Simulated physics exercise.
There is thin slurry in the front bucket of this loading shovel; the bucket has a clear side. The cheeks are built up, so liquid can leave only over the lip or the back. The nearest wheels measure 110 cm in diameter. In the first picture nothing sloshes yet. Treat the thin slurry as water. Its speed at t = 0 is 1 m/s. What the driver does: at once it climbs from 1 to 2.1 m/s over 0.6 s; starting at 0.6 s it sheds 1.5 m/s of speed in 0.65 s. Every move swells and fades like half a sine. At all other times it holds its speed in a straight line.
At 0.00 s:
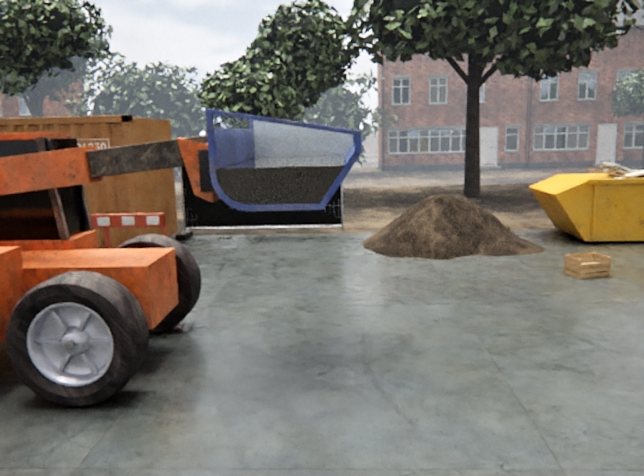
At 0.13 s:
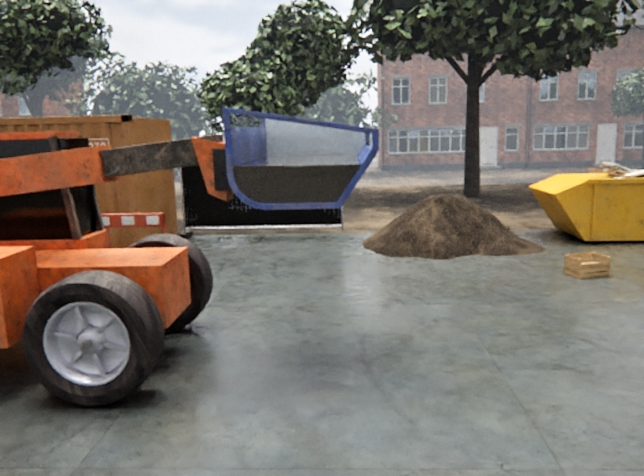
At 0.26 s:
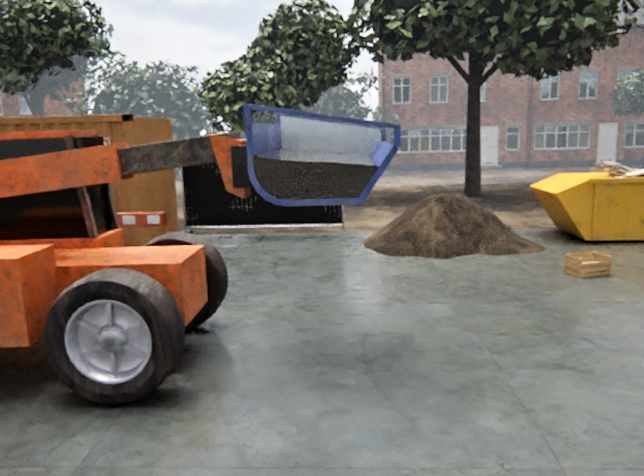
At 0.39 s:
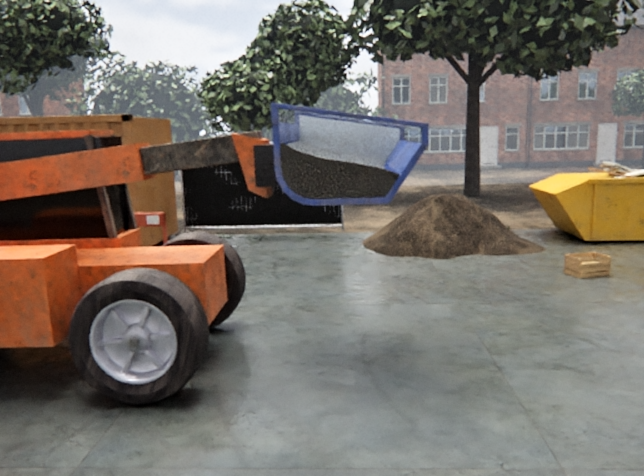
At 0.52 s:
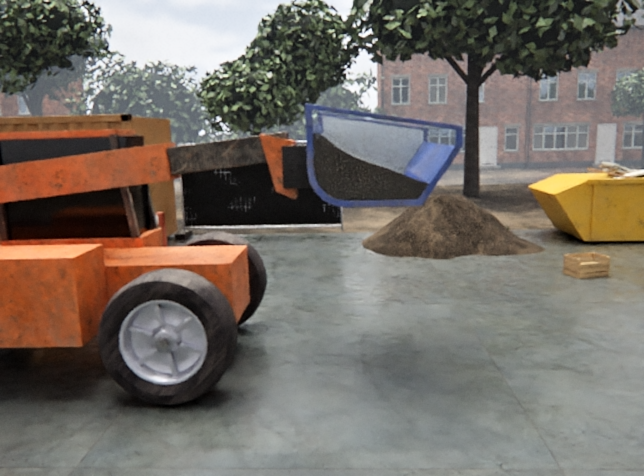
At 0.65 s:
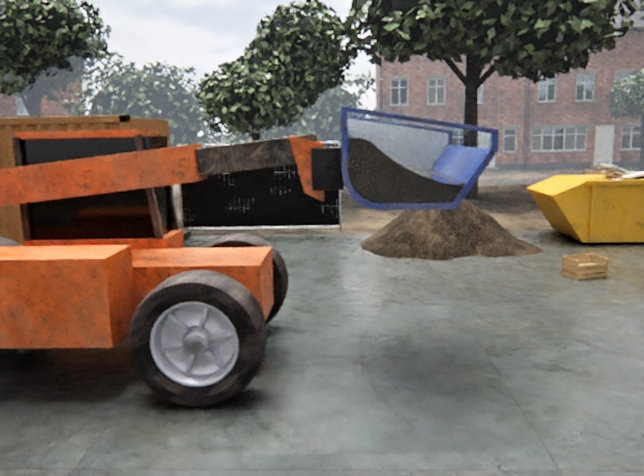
On a paved yard near a dirt pile, an orange loader rolled to the right with its clear-sided blue bucket raised, and the dark slurry inside, level at first, sloped up toward the back.
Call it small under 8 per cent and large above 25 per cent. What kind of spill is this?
The loss is large.
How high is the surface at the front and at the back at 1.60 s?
About 28 cm in front and 6 cm behind.
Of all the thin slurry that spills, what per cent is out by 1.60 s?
Some 90 per cent by then.
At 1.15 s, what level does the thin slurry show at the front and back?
Front 32 cm, back 10 cm.
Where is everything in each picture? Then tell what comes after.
In the first picture, it reaches (316, 167) at the front; it reaches (229, 169) at the back; the lip is at (355, 151); the front is on the right.
In the second picture, it reaches (333, 166) at the front; it reaches (246, 167) at the back.
In the third picture, it reaches (355, 165) at the front; it reaches (267, 159) at the back.
In the fourth picture, it reaches (382, 169) at the front; it reaches (293, 149) at the back.
In the fifth picture, it reaches (415, 179) at the front; it reaches (326, 140) at the back.
In the sixth picture, it reaches (450, 185) at the front; it reaches (361, 140) at the back; the lip is at (491, 149).
Then, 1.15 s in, the surface stands 10 cm at the back and 32 cm at the front; 14 per cent has gone, over the front.
Then, 1.60 s in, the surface stands 7 cm at the back and 28 cm at the front; 34 per cent has gone, over the front.
Then, 2.05 s in, the surface stands 40 cm at the back and 7 cm at the front; 34 per cent has gone, over the front.
Then, 4.14 s in, 39 per cent has gone, over the front, 185 of 468 litres.
